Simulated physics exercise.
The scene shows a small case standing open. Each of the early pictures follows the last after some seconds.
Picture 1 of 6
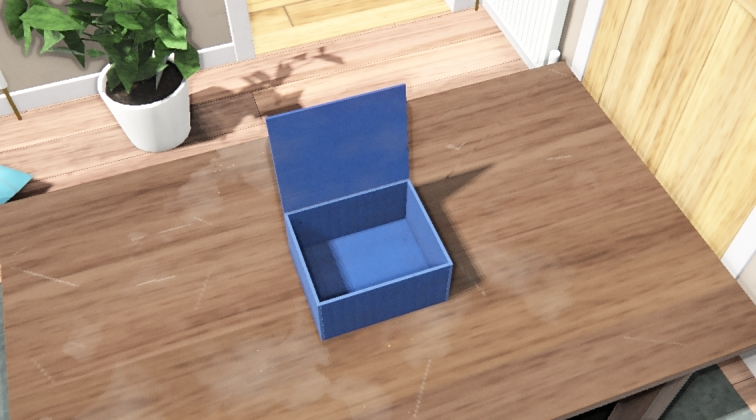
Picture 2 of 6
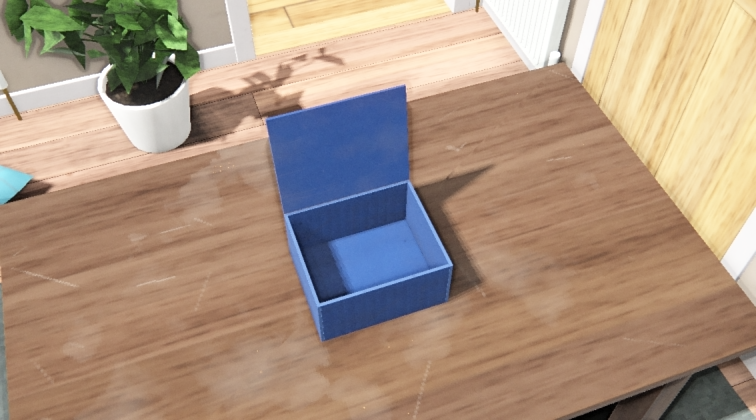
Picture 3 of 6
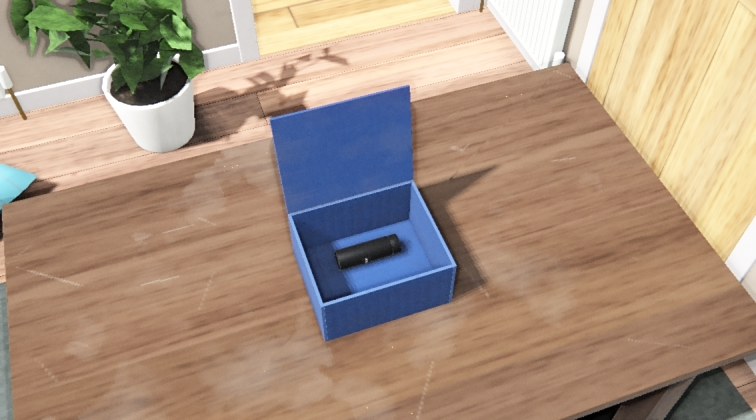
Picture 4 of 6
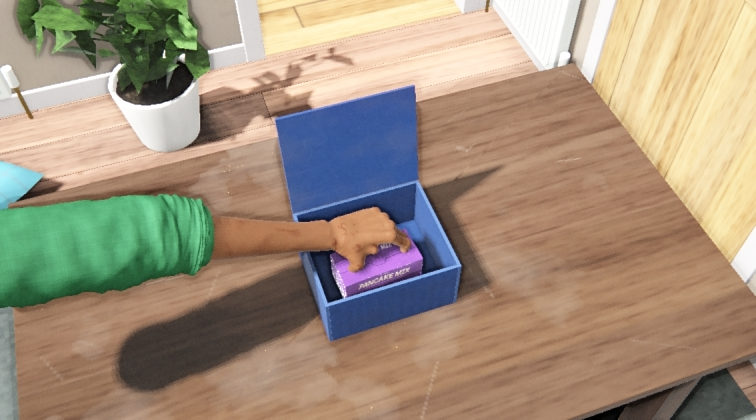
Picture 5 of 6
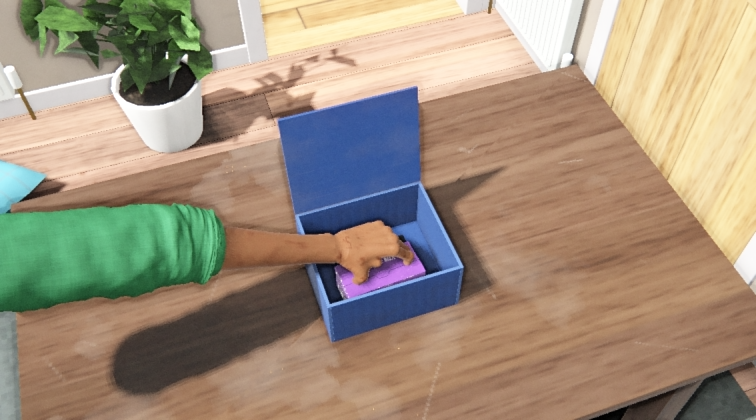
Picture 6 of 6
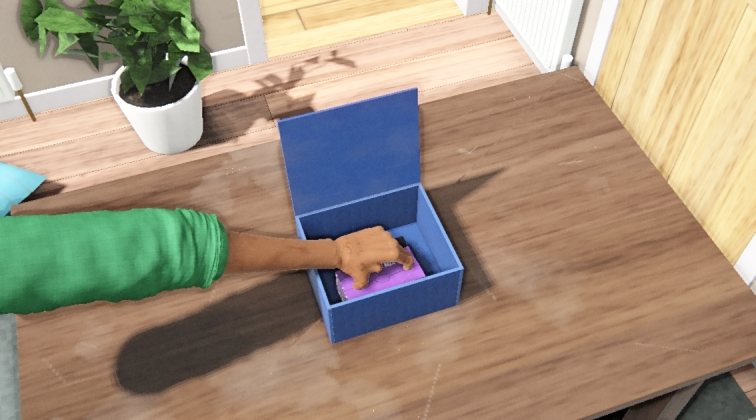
A small black cylinder appears inside an open blue box, and then a hand on a green-sleeved arm reaches in from the left and lowers a purple carton into it. The box stands on a brown wooden table seen from above at an angle, its lid raised at the back, with a potted plant at upper left and pale wood at right. The view drifts very slightly as the hand presses lower, still holding the carton.
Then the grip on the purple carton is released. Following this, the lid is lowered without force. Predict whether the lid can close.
Prediction: The lid closes.
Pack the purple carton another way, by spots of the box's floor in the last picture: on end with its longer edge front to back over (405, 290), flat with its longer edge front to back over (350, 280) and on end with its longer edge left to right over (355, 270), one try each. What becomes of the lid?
The first attempt ends with the lid standing open, the second with it lying shut, and the third with it lying shut.
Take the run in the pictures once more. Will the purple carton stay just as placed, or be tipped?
Well, it stays just as set.
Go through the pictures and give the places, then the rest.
The last thing is not in view yet, in the first picture.
The last thing is not in view yet, in the second picture.
The last thing is not in view yet; black shaker (368, 252), in the third picture.
On its way; purple carton (376, 266), in the fourth picture.
On its way; purple carton (380, 278), in the fifth picture.
In place under the hand, in the sixth picture.
Then, 1.40 s after the last picture, lid 70° above the rim.
Then, 1.80 s after the last picture, lid 34° above the rim.
At rest, lid shut; both in place. Seen from the same camera at the end, purple carton near (380, 283).
